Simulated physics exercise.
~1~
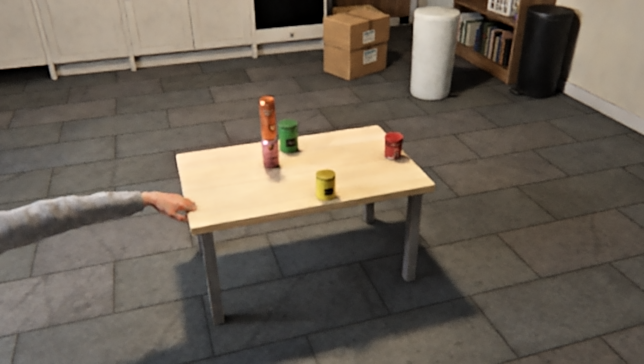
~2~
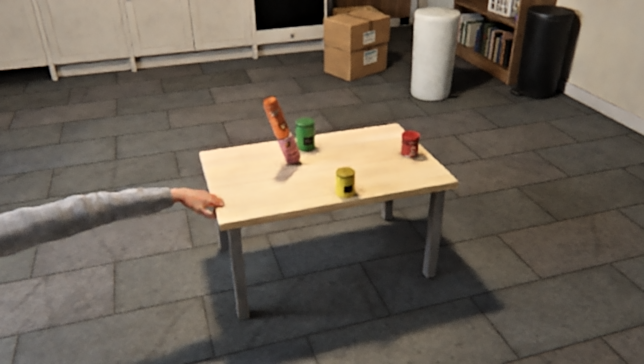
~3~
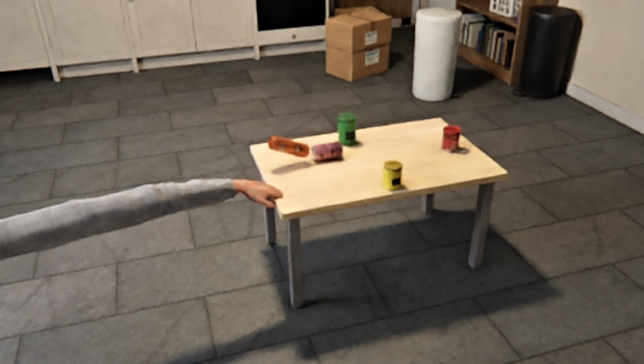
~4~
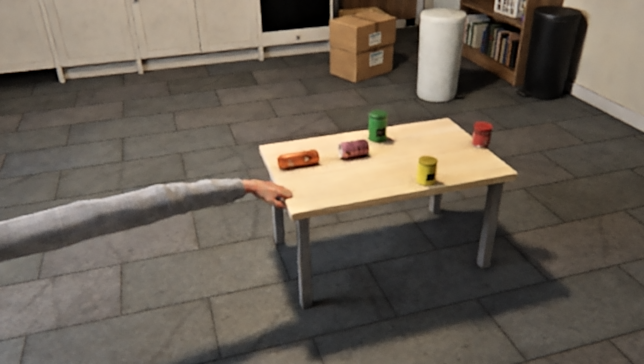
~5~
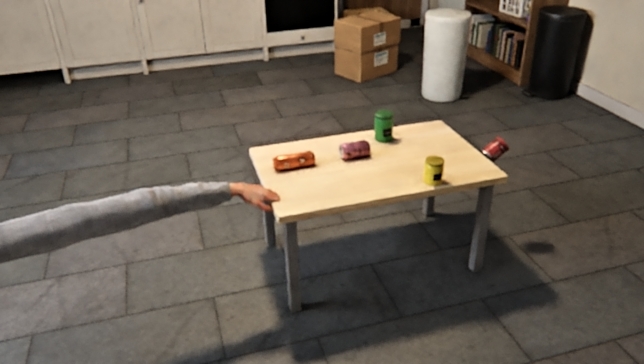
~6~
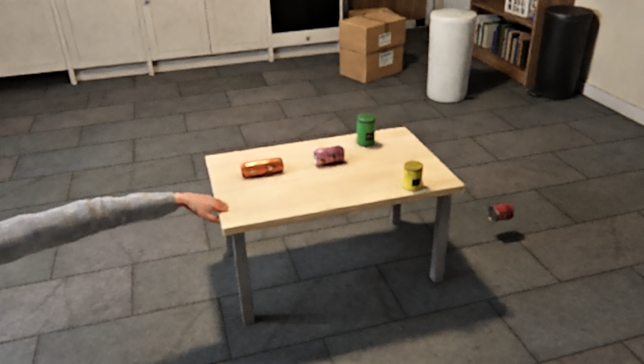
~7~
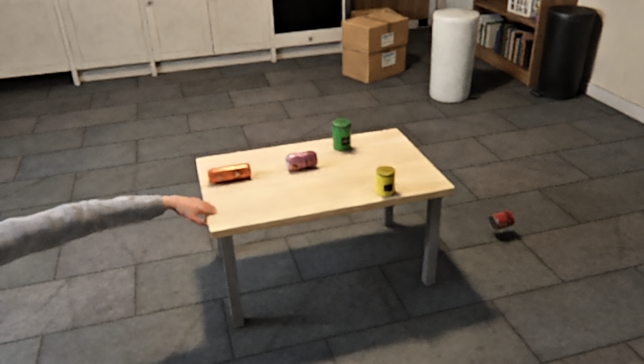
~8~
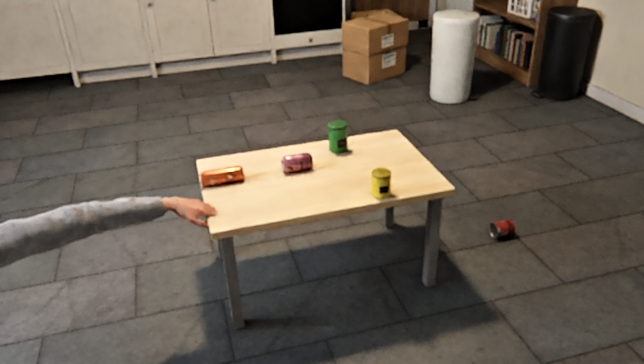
The video shows a hand dragging a light wooden table right, toppling a stacked orange can and pink can onto their sides, then pulling it back left as a red tin tips off the right edge onto the floor, while the green and yellow jars slide but stay upright on top.
